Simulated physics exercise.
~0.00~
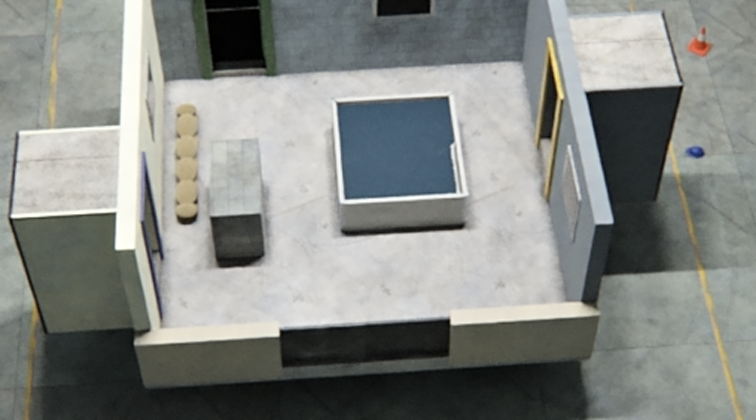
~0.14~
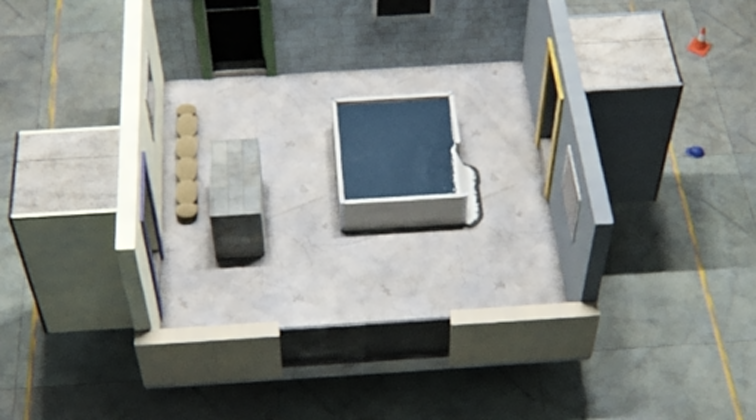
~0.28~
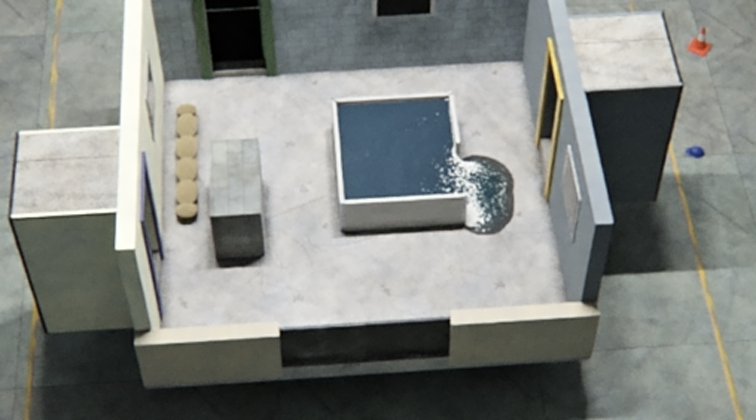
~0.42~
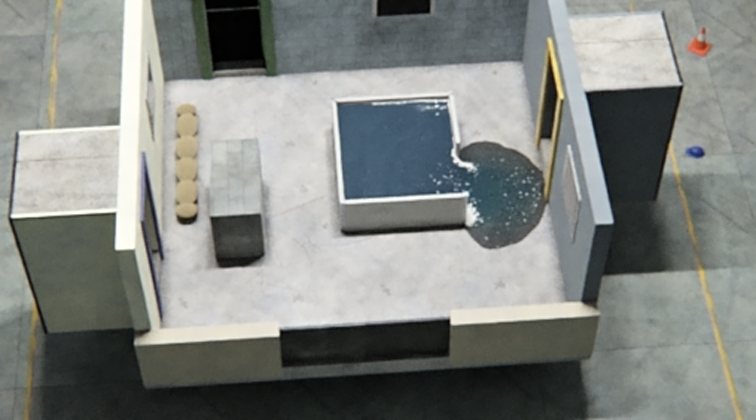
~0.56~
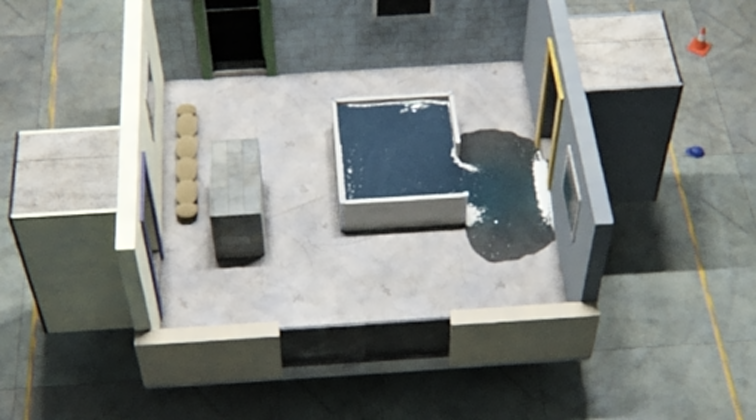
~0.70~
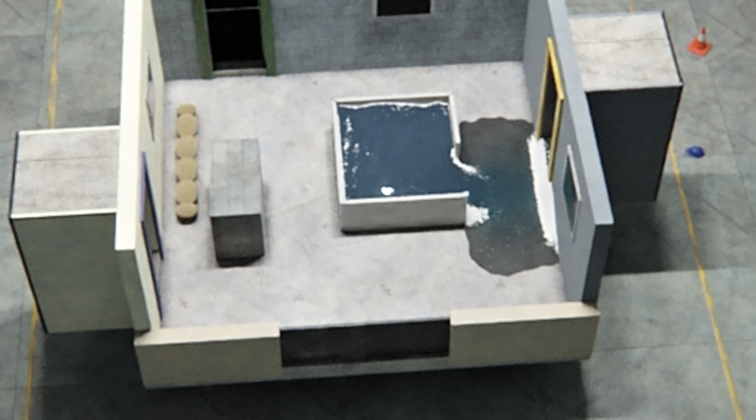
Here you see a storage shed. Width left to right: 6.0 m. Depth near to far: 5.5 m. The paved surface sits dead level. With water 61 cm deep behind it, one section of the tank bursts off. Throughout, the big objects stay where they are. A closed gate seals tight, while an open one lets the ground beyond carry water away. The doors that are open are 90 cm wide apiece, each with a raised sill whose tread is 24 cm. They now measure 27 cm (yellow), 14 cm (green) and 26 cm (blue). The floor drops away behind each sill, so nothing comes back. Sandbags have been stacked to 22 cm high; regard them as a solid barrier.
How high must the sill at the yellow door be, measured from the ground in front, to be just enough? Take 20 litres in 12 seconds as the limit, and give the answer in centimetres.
About 32 cm.
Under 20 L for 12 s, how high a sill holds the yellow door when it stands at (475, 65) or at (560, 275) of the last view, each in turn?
About 16 cm for the first and 13.0 cm for the second.
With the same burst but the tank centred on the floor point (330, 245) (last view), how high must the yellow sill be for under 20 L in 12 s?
It should be around 9.5 cm high.
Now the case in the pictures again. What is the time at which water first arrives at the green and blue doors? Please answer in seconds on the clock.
Green: 3.6 s; blue: 4.0 s.
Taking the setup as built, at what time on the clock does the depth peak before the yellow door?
Peak time: Around 1.4 s.
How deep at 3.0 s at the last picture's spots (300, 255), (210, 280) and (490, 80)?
Some 0, 0 and 10 cm.
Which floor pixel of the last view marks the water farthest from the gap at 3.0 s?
I'd put the front's tip around (286, 353).
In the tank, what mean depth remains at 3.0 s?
It averages near 27 cm.
After 1.4 s water covers 15 % of the floor, deepest (42 cm) near (546, 199); 35 cm at the yellow door, 16 litres in over its 27 cm sill.
After 3.0 s water covers 40 % of the floor, deepest (29 cm) near (571, 334); 23 cm at the yellow door, 46 litres in over its 27 cm sill.
After 12.0 s water covers 95 % of the floor, deepest (13 cm) near (335, 176); 5 cm at the yellow door, 46 litres in over its 27 cm sill.
At the yellow door as built, the water arrived by 0.6 s and peaked near 35 cm at 1.4 s.
With a sill of 25.5 cm, 64 litres would have come in within the 12 s; with 34.5 cm, 11 litres. So under 20 litres takes about 32 cm.
